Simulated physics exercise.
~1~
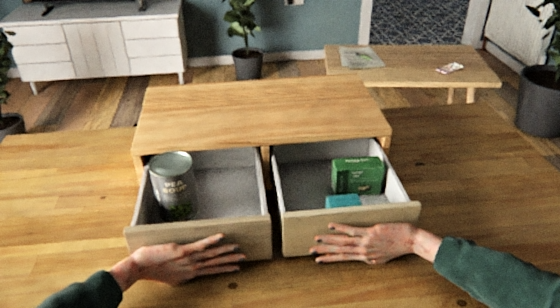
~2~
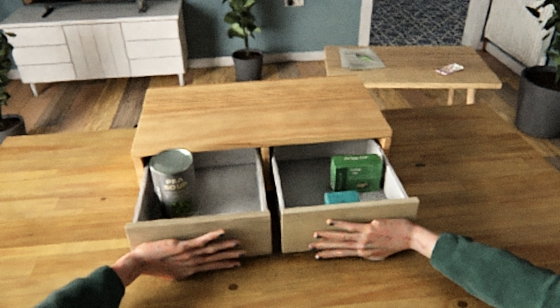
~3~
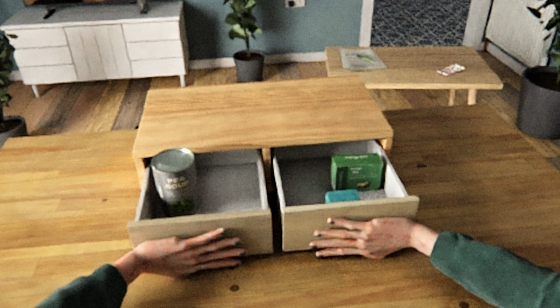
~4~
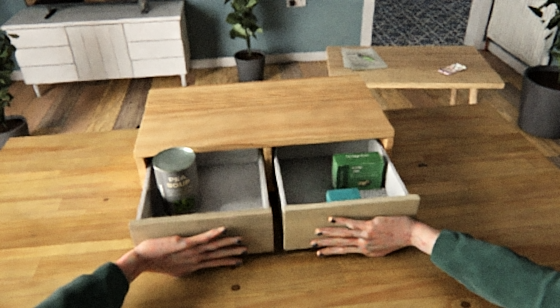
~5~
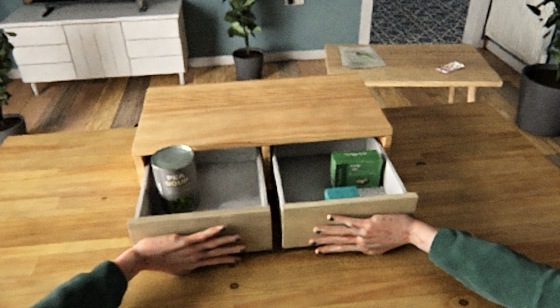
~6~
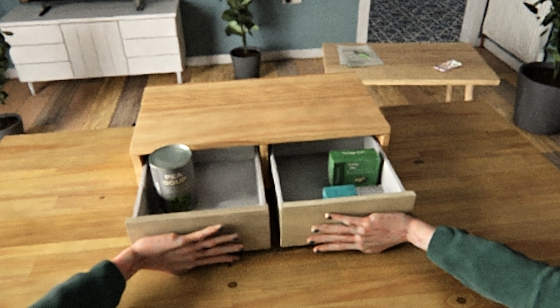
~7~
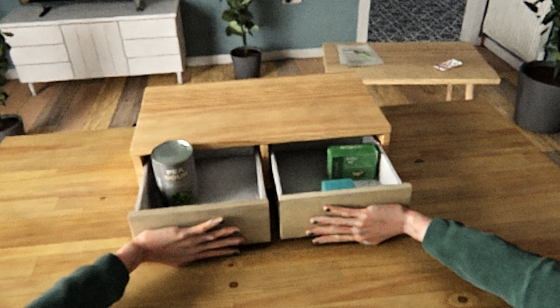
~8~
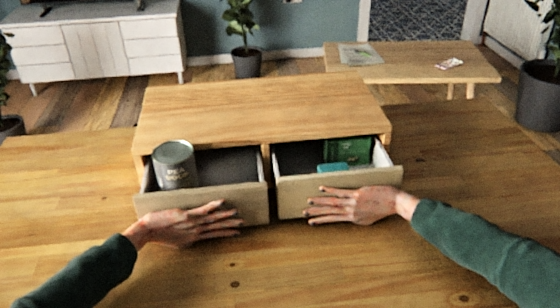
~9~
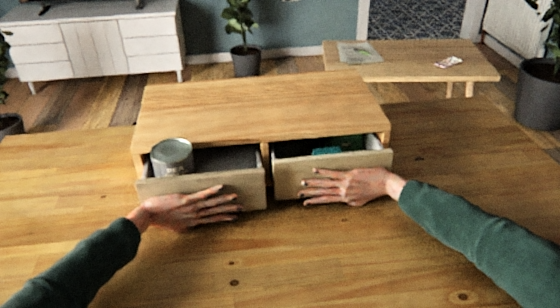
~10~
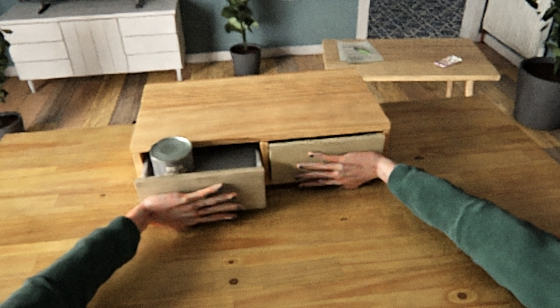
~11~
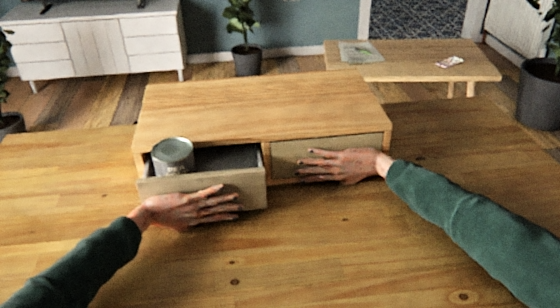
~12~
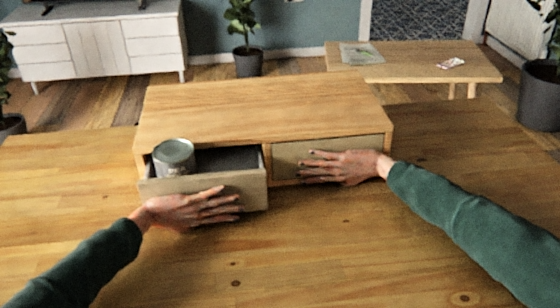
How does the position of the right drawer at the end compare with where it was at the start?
At the start the right drawer is pulled well out of the chest with its contents showing, and by the end it has been pushed all the way in, so its front sits flush with the chest.
In a room with a wooden floor, seen from above a wooden tabletop, a small wooden chest sits with its two drawers pulled open. A grey tin stands in the left drawer, while a green packet and a turquoise block sit in the right one, and a hand in a dark green sleeve rests on each front. After holding almost still, the hands push both drawers inward together. The left drawer stops partway, its tin still showing, while the right one keeps sliding. At the end the right drawer is shut flush, its contents hidden, and the left stays ajar.
